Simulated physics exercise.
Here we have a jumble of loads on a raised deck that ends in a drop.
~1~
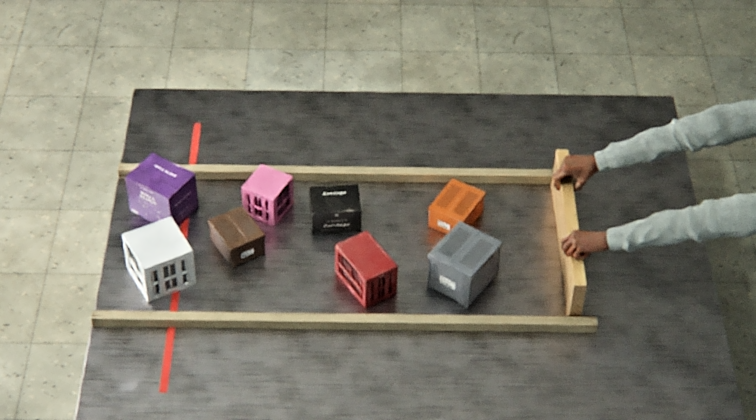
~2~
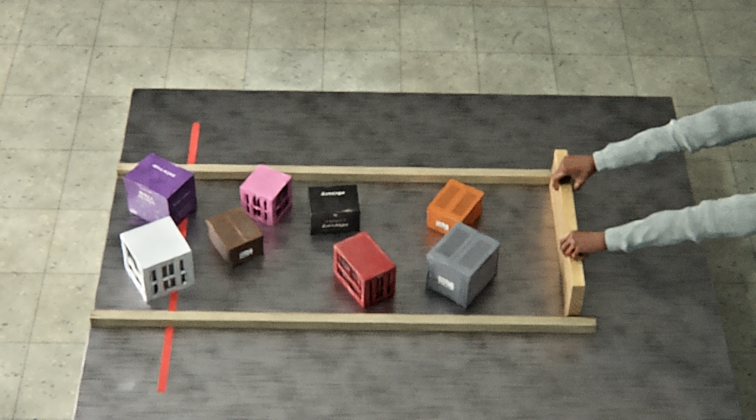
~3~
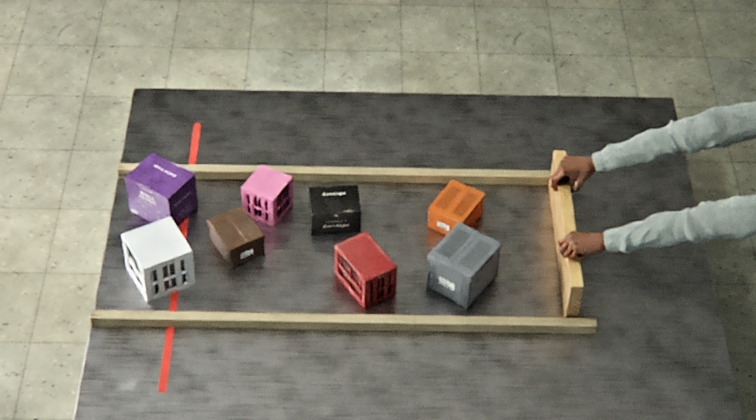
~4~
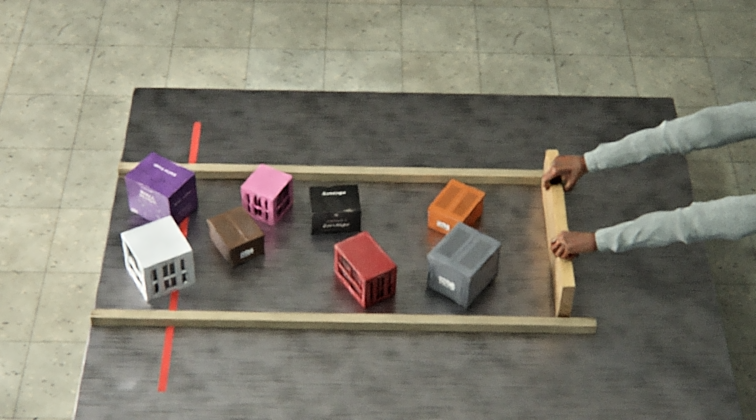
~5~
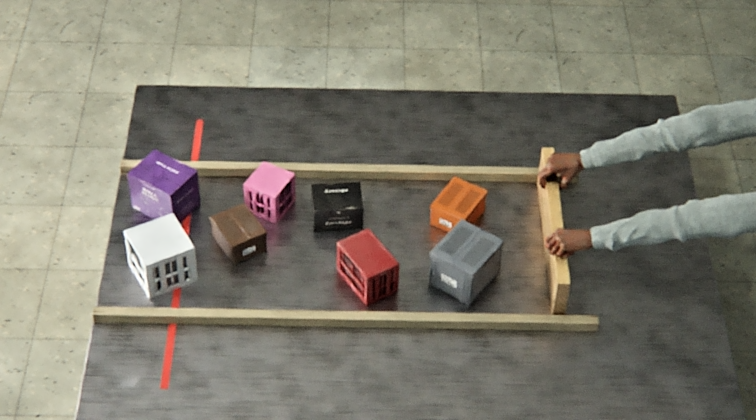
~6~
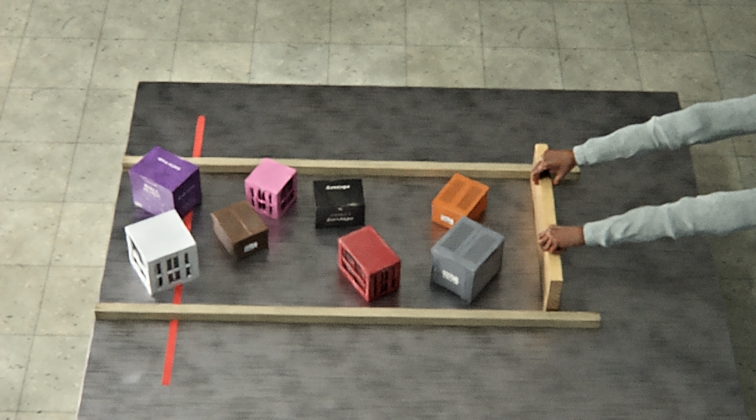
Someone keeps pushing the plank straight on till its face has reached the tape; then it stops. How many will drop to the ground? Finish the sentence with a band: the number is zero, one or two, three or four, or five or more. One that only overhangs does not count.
The number is three or four.
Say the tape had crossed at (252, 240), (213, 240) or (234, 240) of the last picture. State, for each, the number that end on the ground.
Taken one after another, the numbers are 1, 3 and 1.
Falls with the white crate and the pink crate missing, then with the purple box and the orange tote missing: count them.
I'd say 2 the first time and 1 the second time.
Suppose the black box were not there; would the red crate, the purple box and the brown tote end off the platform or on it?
Result - red crate: It stays aboard; purple box: It comes off; brown tote: It stays aboard.
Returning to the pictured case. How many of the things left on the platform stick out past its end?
I'd say 3 of them.
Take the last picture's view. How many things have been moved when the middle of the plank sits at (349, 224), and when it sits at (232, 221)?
At the first point the count is 5, at the second it's 8.
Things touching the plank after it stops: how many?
It is in contact with 2.
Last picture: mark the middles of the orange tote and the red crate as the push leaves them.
Answer: First (169, 205), after that (110, 259).
Soon after, none off yet; purple box at rest near (166, 185); white crate at rest near (163, 252); brown tote at rest near (241, 231).
After that, none off yet; purple box displaced a little near (148, 186); white crate at rest near (163, 252); brown tote displaced about its own width near (207, 228).
In the end, the number that fall off is three or four; gone, pink crate, white crate and purple box.
